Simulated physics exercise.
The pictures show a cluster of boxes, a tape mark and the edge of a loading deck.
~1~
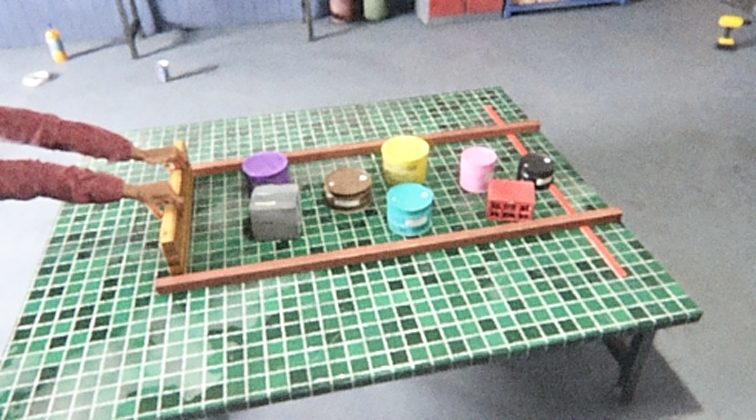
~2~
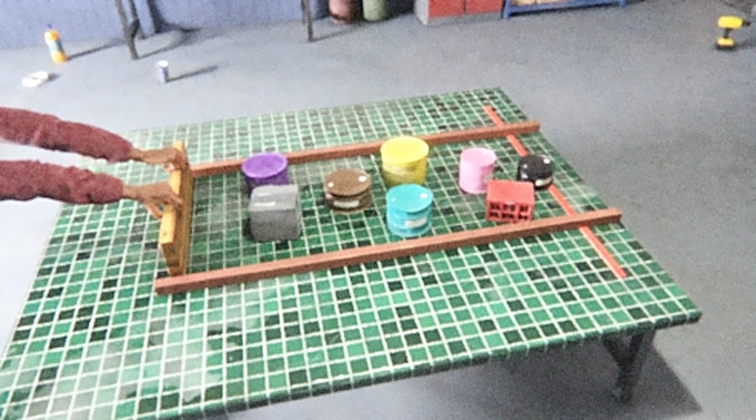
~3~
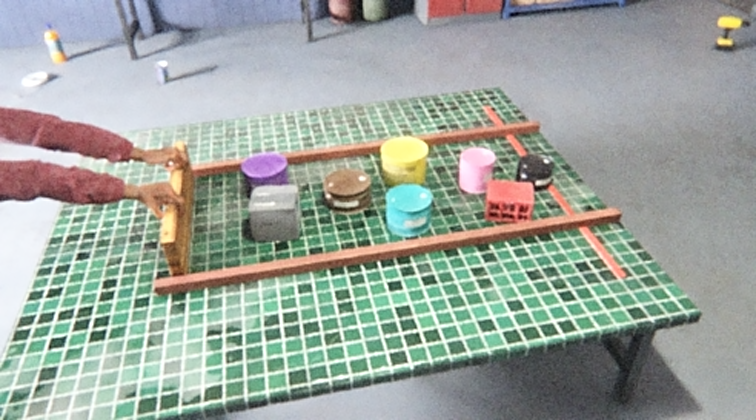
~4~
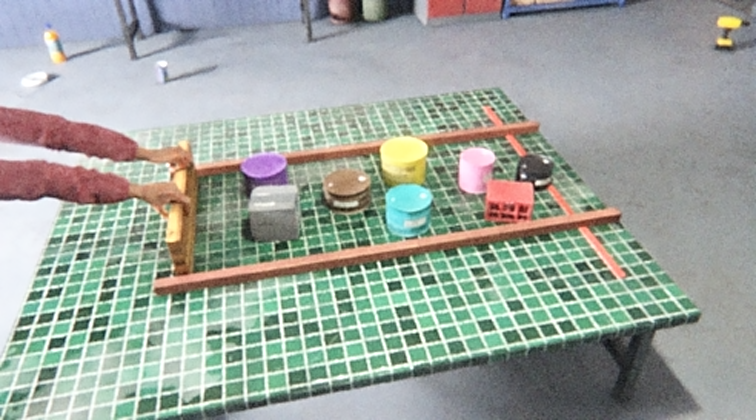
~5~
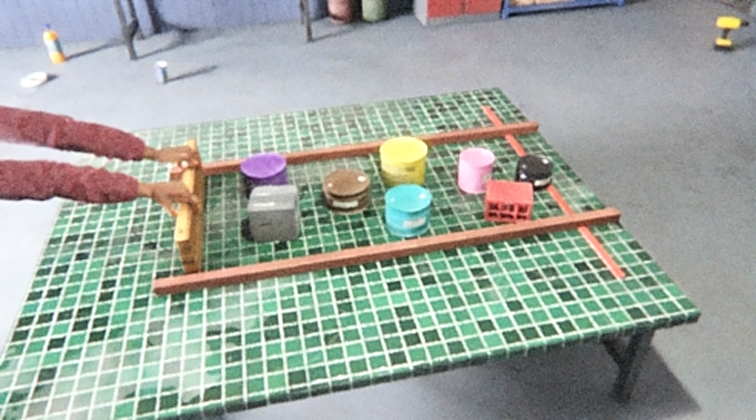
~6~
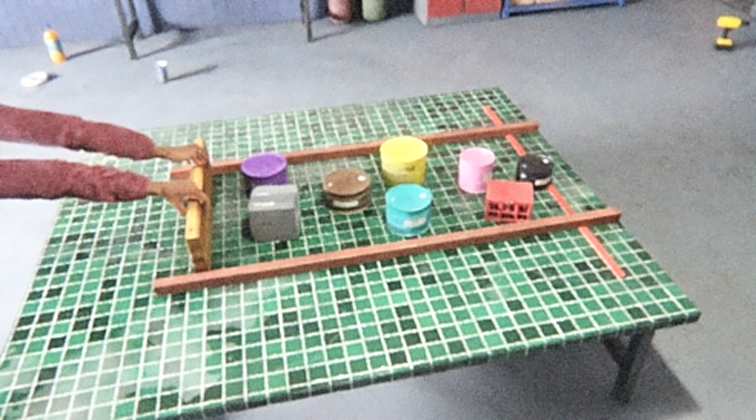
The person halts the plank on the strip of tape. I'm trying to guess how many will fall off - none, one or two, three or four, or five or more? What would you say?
It ends with four plus at least one more down.
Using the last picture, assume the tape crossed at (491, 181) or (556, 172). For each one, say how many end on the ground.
Respectively 1 and 8.
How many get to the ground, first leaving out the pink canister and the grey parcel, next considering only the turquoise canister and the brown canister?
The count is 3 in one try and 4 in the other, in that order.
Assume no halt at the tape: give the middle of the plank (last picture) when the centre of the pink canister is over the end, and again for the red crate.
The middle is at (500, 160) when it's the pink canister, and at (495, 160) when it's the red crate.
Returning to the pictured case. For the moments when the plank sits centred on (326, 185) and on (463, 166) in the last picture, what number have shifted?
In order, the tallies are 4 and 8.
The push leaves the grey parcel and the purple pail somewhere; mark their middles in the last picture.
In the last picture the grey parcel sits around (571, 168) and the purple pail around (542, 137).
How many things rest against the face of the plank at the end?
That makes 3.
Soon after, none off yet; black canister at rest near (534, 173); red crate at rest near (509, 201); pink canister at rest near (476, 170).
After that, none off yet; black canister displaced about its own width near (558, 173); red crate displaced about its own width near (553, 197); pink canister displaced about its own width near (523, 168).
In the end, the number that fall off is five or more; gone, brown canister, yellow pail, pink canister, red crate and black canister.
